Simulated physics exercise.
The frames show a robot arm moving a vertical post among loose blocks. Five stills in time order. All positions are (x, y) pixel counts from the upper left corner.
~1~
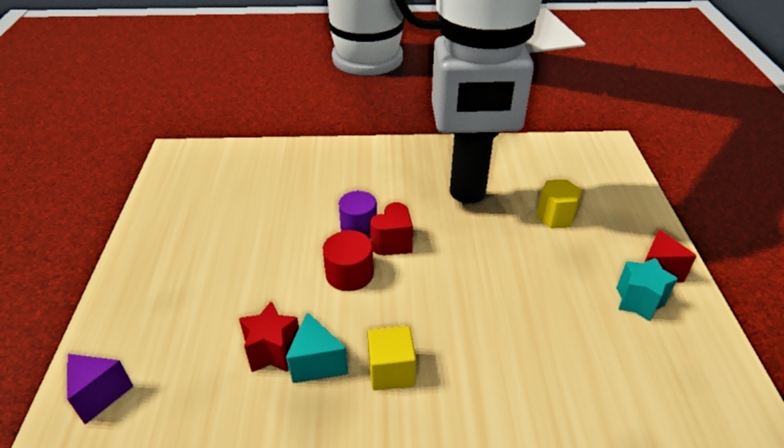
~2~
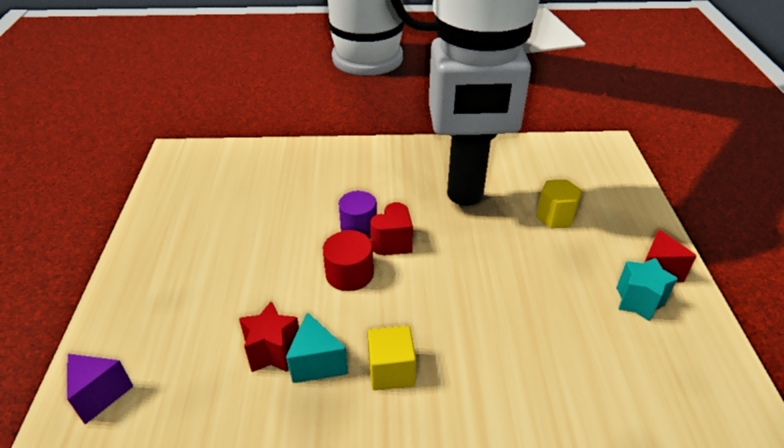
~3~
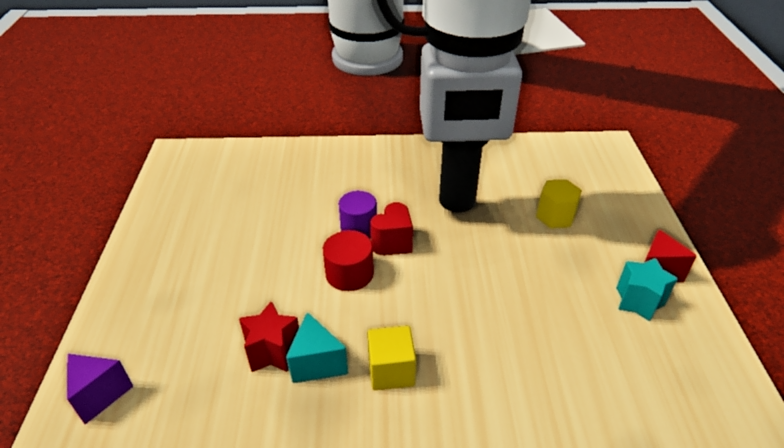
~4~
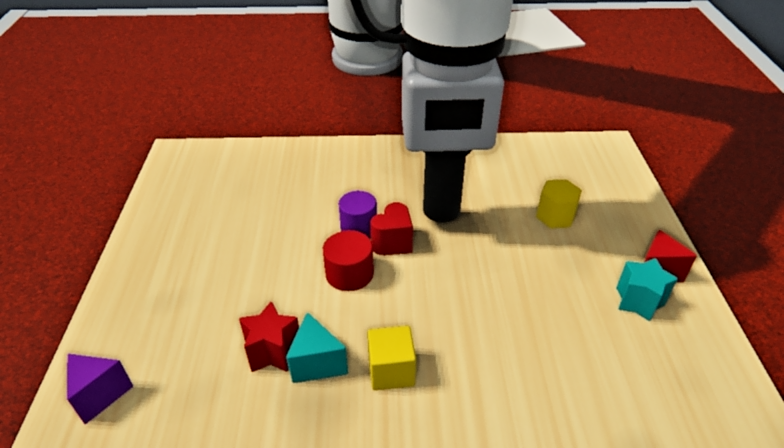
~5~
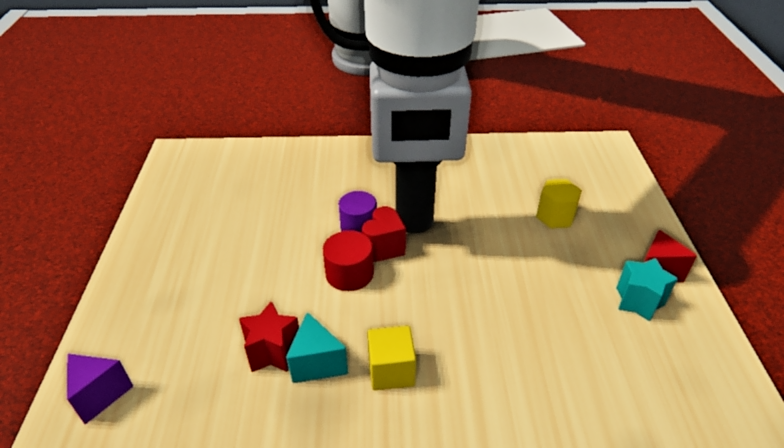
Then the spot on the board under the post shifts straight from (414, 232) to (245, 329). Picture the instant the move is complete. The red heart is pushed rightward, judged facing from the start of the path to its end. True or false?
It is false.
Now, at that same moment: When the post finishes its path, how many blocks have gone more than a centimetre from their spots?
The number is three or more.
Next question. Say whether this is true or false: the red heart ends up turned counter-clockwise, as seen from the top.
That statement is accurate.
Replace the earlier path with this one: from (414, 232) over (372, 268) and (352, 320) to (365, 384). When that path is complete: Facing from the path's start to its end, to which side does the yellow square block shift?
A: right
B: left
Letter B.
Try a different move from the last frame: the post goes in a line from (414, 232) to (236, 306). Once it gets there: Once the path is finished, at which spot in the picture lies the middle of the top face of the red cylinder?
I'd guess (293, 306).
The first path, step by step. One third of the way, post (364, 250); red cylinder (300, 286); red heart (336, 256), turned 35° anticlockwise.
Two thirds of the way, post (306, 283); red star block (228, 355); turquoise triangular piece (312, 341); red cylinder (269, 324); red heart (308, 298), turned 80° anticlockwise.
At the end, post (242, 318); red star block (220, 361), turned 15° clockwise; turquoise triangular piece (312, 342); red cylinder (266, 334); red heart (308, 304), turned 95° anticlockwise.
